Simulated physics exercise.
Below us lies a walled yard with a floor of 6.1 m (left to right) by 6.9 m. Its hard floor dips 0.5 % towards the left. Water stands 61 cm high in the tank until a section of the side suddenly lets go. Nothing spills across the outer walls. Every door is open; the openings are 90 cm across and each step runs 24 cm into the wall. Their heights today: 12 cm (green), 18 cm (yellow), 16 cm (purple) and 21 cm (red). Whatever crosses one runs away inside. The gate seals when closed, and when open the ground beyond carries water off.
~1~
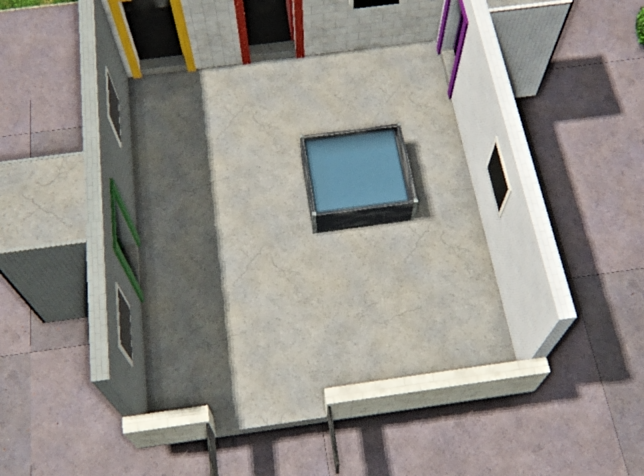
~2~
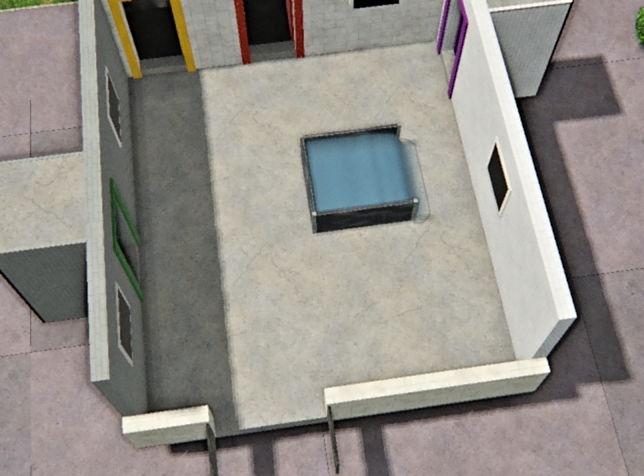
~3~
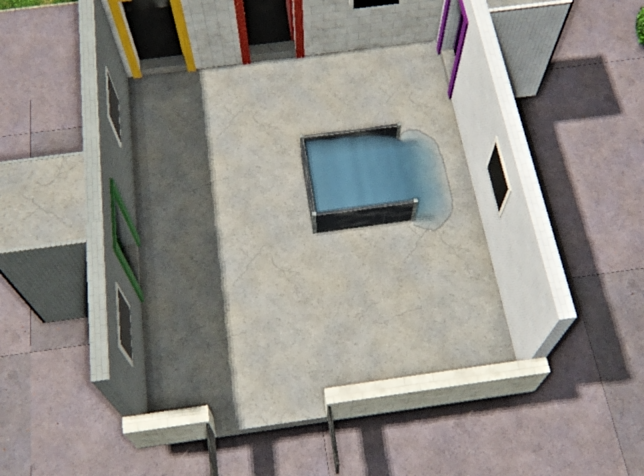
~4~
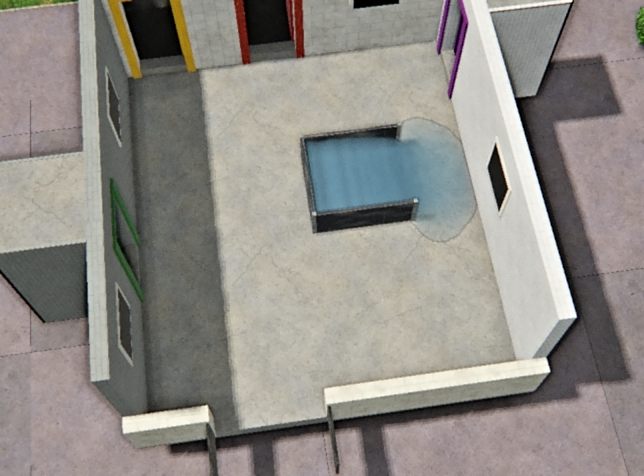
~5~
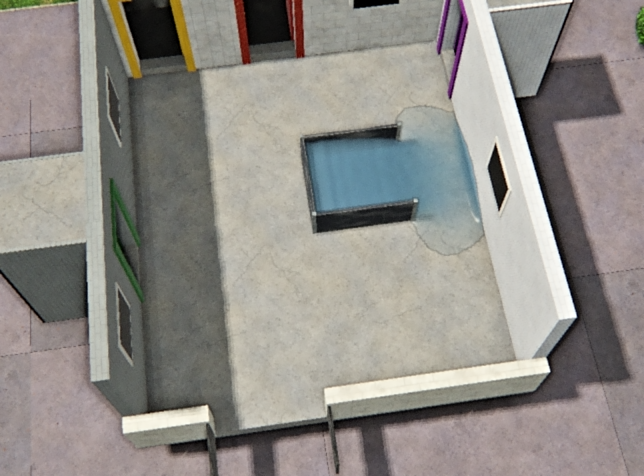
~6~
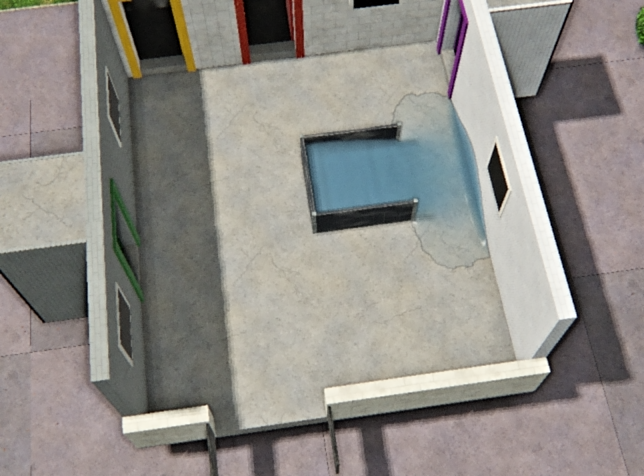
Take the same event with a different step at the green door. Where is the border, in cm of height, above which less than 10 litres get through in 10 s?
At least 7 cm or so.
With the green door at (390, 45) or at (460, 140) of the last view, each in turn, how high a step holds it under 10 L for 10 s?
About 20 and 32 cm.
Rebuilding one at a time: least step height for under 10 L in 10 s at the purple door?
Roughly 10.5 cm at purple.
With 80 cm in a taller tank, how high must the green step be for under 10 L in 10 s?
About 10.5 cm.
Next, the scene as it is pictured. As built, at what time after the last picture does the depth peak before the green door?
At about 7.5 s.
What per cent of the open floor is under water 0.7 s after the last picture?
Some 10 per cent of it.
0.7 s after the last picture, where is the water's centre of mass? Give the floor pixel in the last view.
Around (404, 180).
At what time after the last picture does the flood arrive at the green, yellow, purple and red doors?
Green 5.5 s, yellow 2.8 s, purple 0.3 s, red 1.8 s.
Then, 0.7 s after the last picture water covers 10 % of the floor, deepest (40 cm) near (463, 176); it has not reached the green door.
Then, 2.3 s after the last picture water covers 35 % of the floor, deepest (23 cm) near (432, 49); it has not reached the green door.
Then, 9.3 s after the last picture water covers 95 % of the floor, deepest (8 cm) near (140, 264); 8 cm at the green door, 0 litres in over its 12 cm step.
At the green door as built, the water peaked near 10 cm, 7.3 s after the last picture.
Run again over the same 10 s with other heights there, 19 litres in over 5.5 cm, 7 litres over 7.5 cm. The limit of 10 litres is kept from about 7 cm up.
